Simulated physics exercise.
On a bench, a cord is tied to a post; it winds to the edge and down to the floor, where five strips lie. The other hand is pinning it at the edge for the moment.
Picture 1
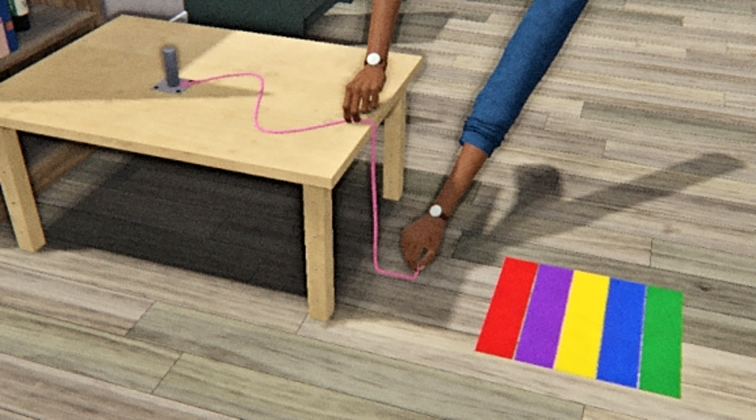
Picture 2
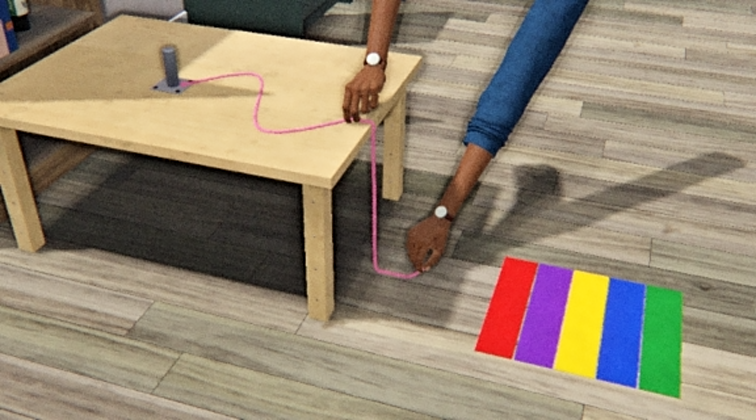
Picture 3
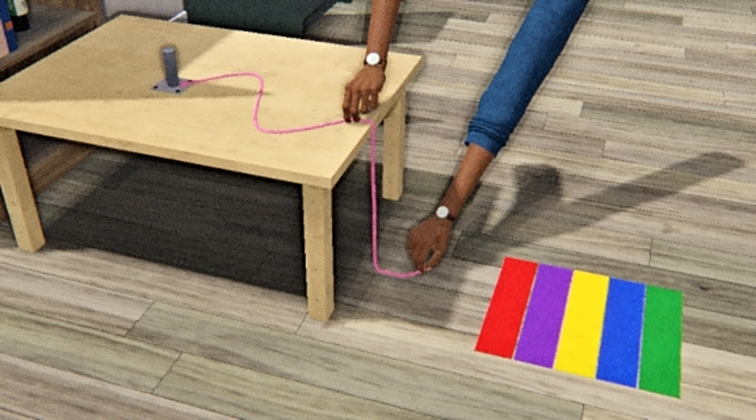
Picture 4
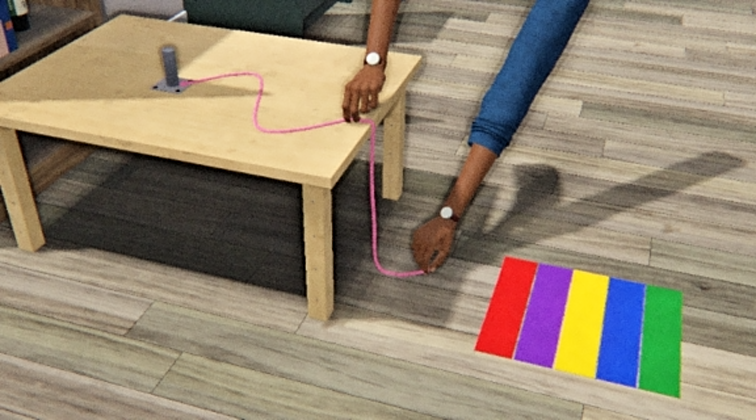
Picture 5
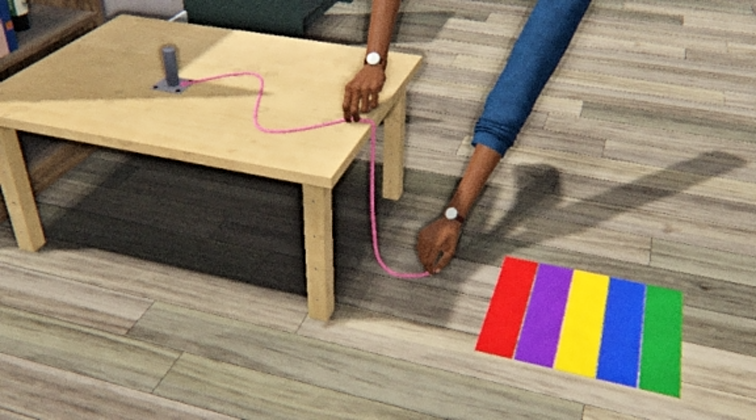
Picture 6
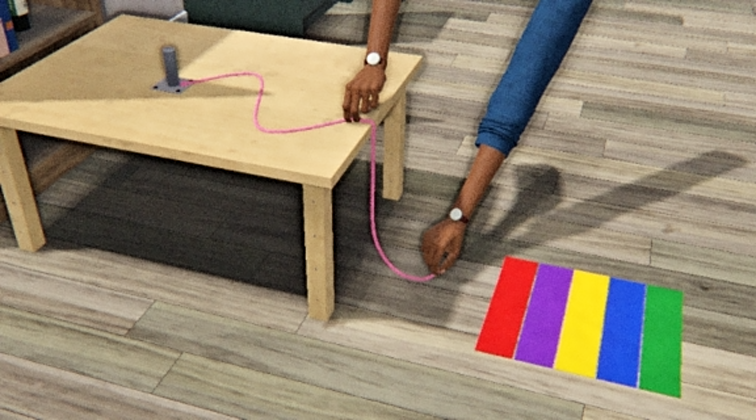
On a wooden table, one hand pinned a pink cord at the edge while the other, down near the floor, slowly drew its end slightly right, toward the side with five coloured strips.
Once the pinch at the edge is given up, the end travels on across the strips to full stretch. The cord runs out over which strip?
The green one.
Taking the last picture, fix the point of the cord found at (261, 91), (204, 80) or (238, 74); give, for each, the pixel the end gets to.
Roughly (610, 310), (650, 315) and (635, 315), in that order.
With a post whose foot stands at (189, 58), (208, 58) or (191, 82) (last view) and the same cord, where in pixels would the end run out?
About (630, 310), (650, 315) and (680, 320).
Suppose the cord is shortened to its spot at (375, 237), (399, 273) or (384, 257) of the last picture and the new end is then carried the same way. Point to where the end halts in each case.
First (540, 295), then (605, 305), then (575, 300).
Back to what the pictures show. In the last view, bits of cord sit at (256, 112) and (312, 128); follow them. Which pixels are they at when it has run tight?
(335, 113) for the first, (417, 149) for the second.
A little later, end near (588, 303); over yellow.
Next, end near (635, 313); over blue.
When it is tight, end near (664, 320); over green. It halts on the green strip.
